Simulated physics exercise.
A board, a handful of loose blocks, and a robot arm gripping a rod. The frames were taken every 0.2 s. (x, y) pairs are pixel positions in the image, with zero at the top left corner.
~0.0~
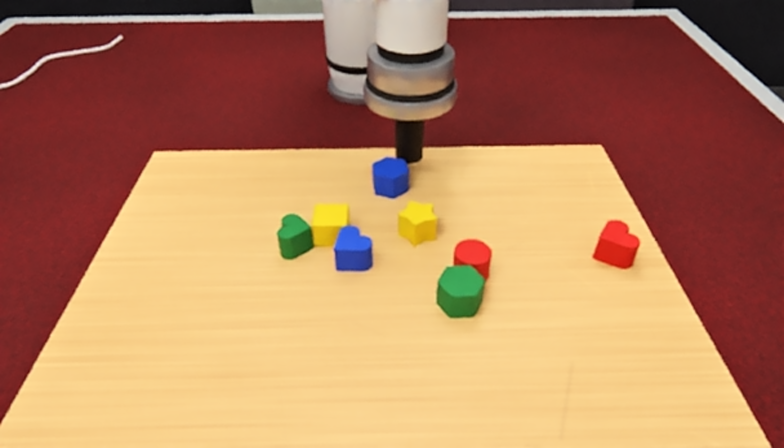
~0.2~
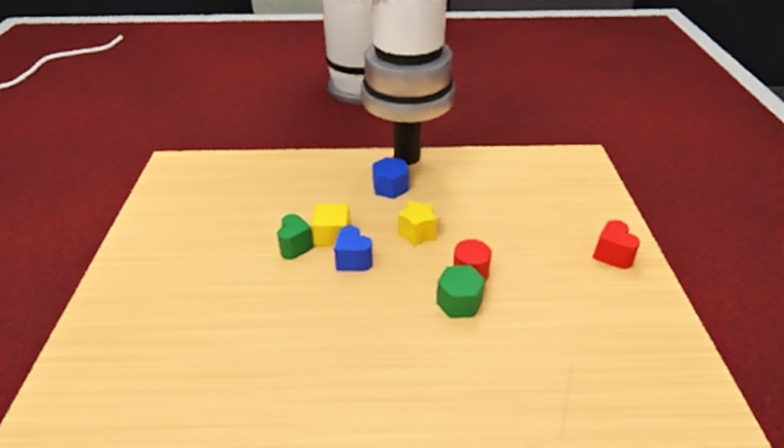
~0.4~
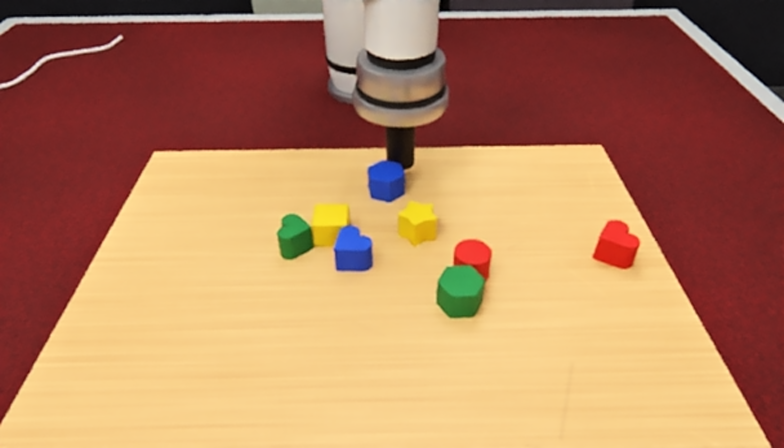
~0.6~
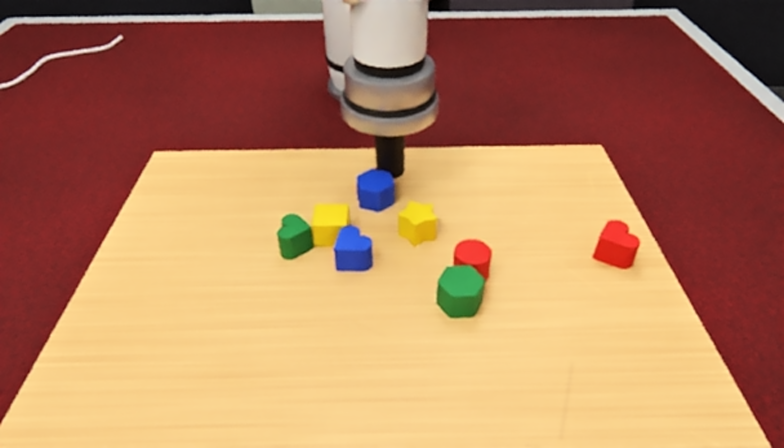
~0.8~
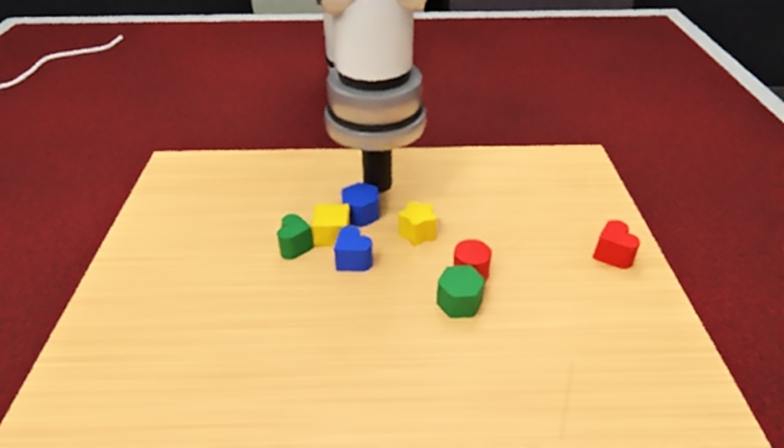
A robot arm eased its dark rod toward the blue six-sided block and pushed it a short way down and left, close to the yellow block, while the other scattered blocks stayed still.
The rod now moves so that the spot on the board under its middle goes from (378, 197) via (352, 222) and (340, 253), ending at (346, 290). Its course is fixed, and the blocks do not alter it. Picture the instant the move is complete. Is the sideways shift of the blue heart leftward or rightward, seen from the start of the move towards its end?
The blue heart is shifted sideways to the left, facing along the path from start to end.
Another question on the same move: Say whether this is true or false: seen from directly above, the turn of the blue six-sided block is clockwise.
The claim holds.
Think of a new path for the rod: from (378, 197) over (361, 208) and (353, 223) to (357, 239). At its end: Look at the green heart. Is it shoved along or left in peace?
That one moves away.
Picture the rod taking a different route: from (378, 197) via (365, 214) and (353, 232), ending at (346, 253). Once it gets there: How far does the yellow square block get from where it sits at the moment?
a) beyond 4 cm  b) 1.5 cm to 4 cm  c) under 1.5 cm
Option a.
The first path, step by step. One third of the way, rod at (350, 210); green heart at (278, 230), turned 65° clockwise; yellow square block at (302, 243), turned 25° clockwise; blue heart at (352, 248), turned 25° anticlockwise; blue six-sided block at (334, 222), turned 15° anticlockwise.
Two thirds of the way, rod at (338, 242); green heart at (277, 230), turned 70° clockwise; yellow square block at (276, 262), turned 85° clockwise; blue heart at (355, 262), turned 110° anticlockwise; blue six-sided block at (316, 255).
At the end, rod at (344, 278); green heart at (277, 230), turned 70° clockwise; yellow square block at (270, 266), turned 105° clockwise; blue heart at (367, 292), turned 130° anticlockwise; blue six-sided block at (305, 284), turned 55° clockwise.
